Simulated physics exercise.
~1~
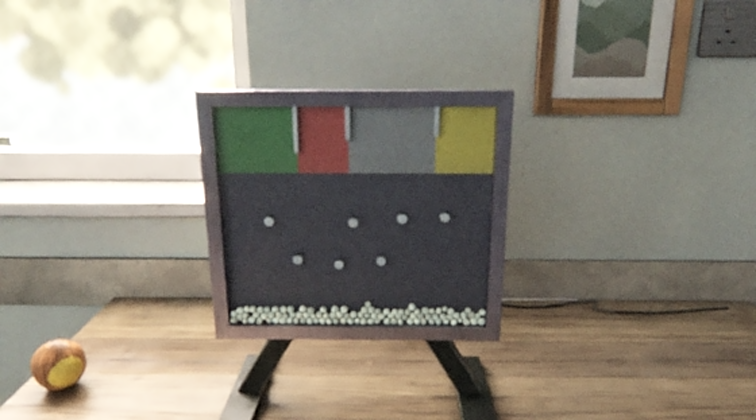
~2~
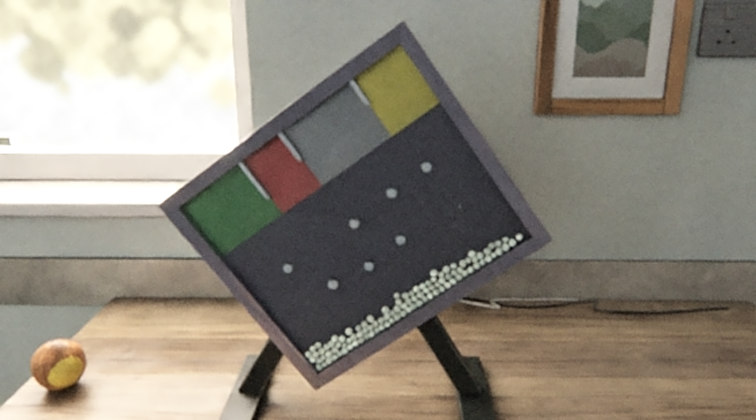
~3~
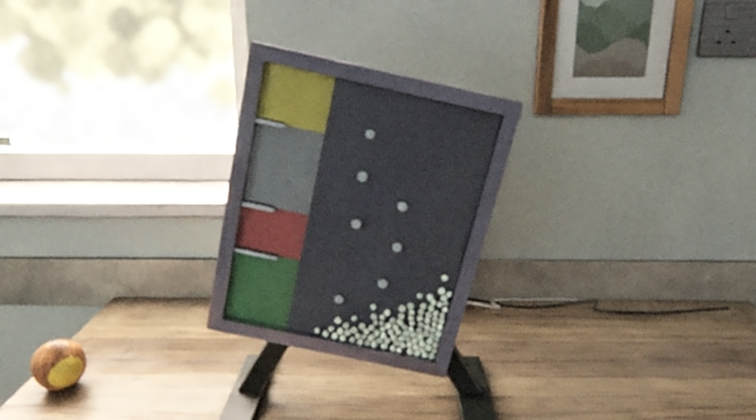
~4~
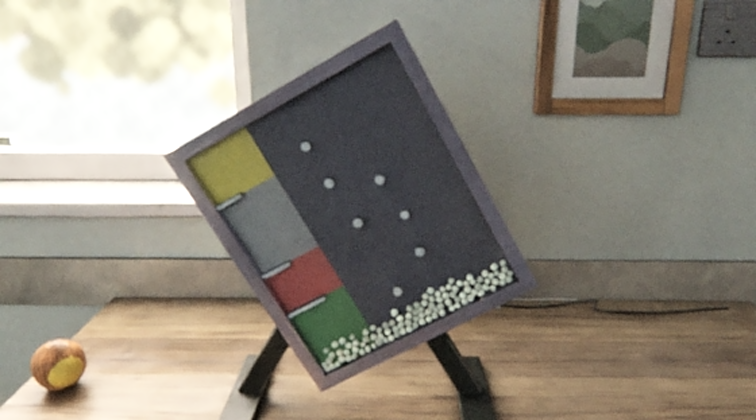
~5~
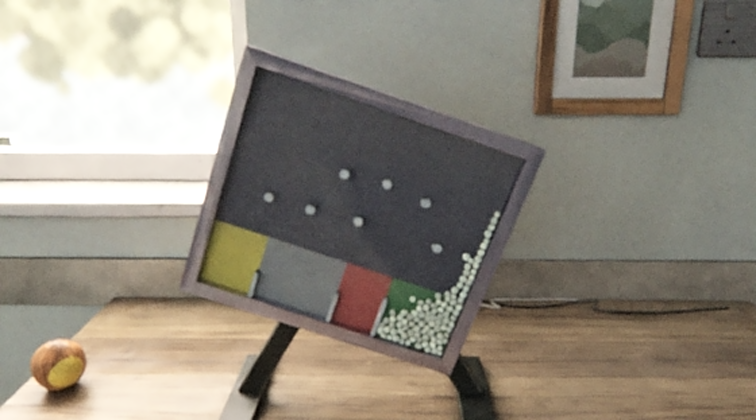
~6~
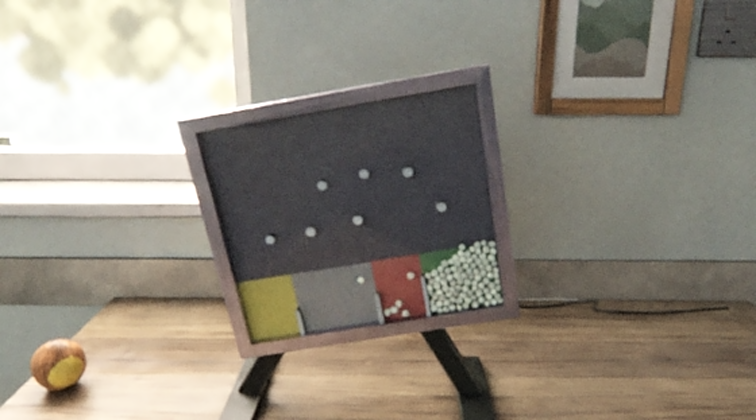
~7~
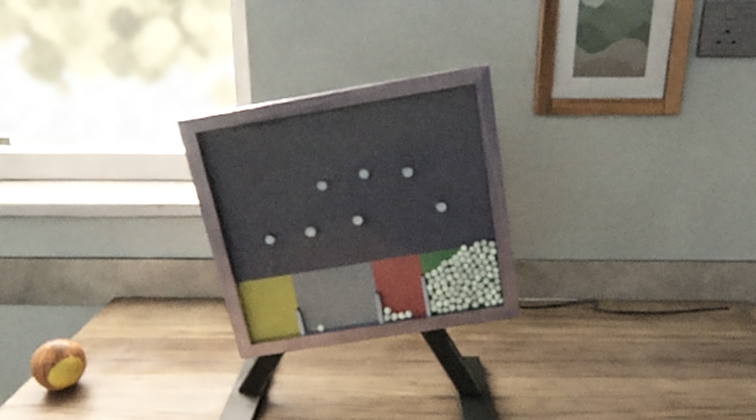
A framed box with four coloured pockets turned anticlockwise on its stand until it was slightly past upside down, its small white balls sliding along the edges and piling mostly into the green pocket, with a few settling in the red.
